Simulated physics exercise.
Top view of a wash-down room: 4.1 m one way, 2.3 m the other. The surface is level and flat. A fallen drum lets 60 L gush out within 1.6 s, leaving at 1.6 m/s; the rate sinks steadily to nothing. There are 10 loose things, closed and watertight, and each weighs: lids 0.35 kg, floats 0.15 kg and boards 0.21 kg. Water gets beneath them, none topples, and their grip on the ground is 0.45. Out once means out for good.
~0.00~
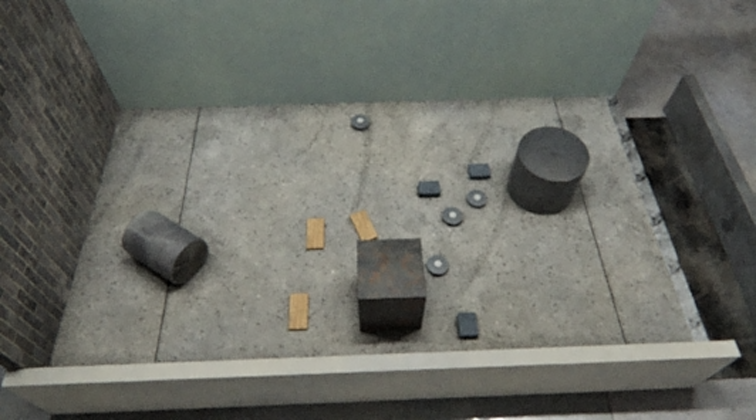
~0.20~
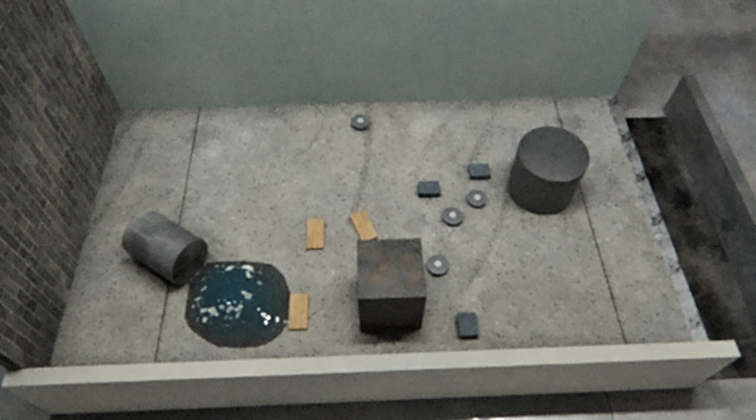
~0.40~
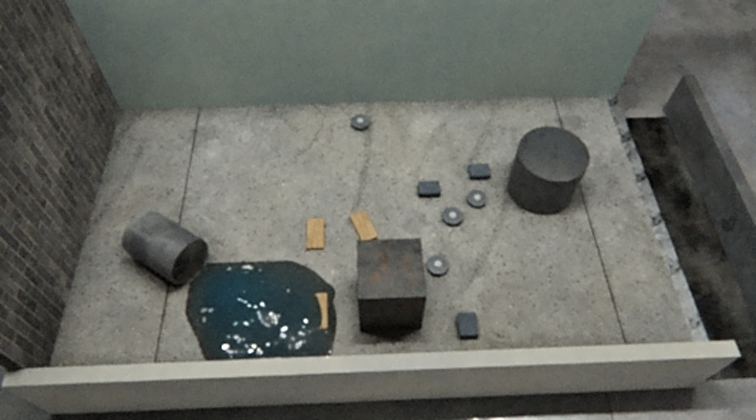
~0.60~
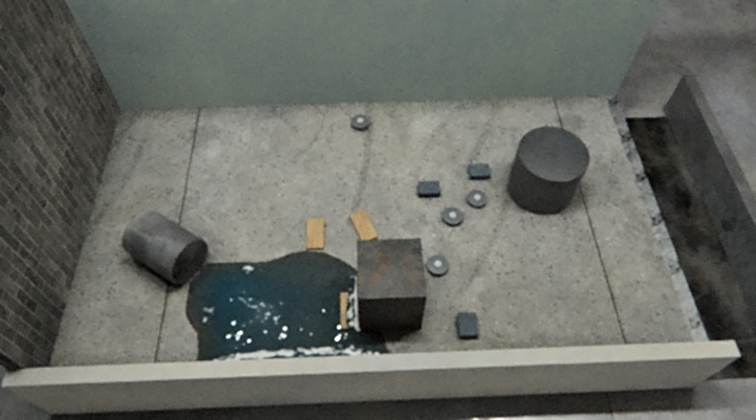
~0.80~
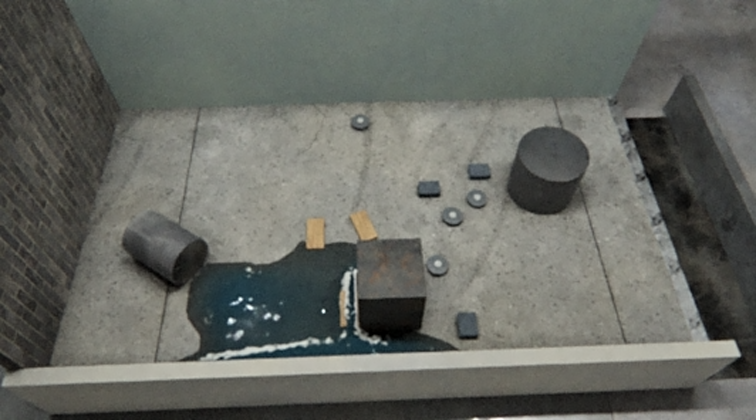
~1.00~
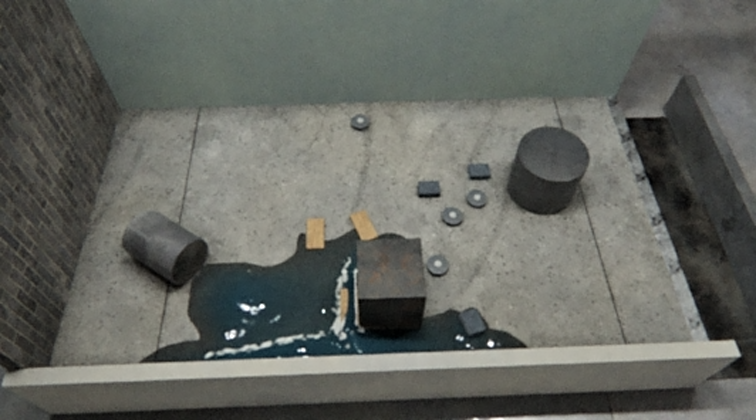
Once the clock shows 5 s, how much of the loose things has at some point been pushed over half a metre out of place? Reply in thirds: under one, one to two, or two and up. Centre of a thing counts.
One to two thirds.
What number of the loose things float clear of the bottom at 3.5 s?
It comes to 0 of them.
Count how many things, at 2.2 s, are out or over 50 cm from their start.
Count: 3.
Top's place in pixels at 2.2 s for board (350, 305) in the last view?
About (351, 259), give or take.
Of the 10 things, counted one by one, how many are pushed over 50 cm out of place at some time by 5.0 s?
Count: 5.
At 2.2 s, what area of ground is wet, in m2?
3.5 m2.
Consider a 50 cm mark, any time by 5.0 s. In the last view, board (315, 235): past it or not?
Answer: More.
After 1.4 s 1 of 10 are over 50 cm from their spots; 1 afloat.
After 2.2 s 3 of 10 are over 50 cm from their spots; 1 afloat.
After 3.5 s 5 of 10 are over 50 cm from their spots; 0 afloat.
After 5.0 s 5 of 10 are over 50 cm from their spots, and 5 have been at some point; 0 afloat.
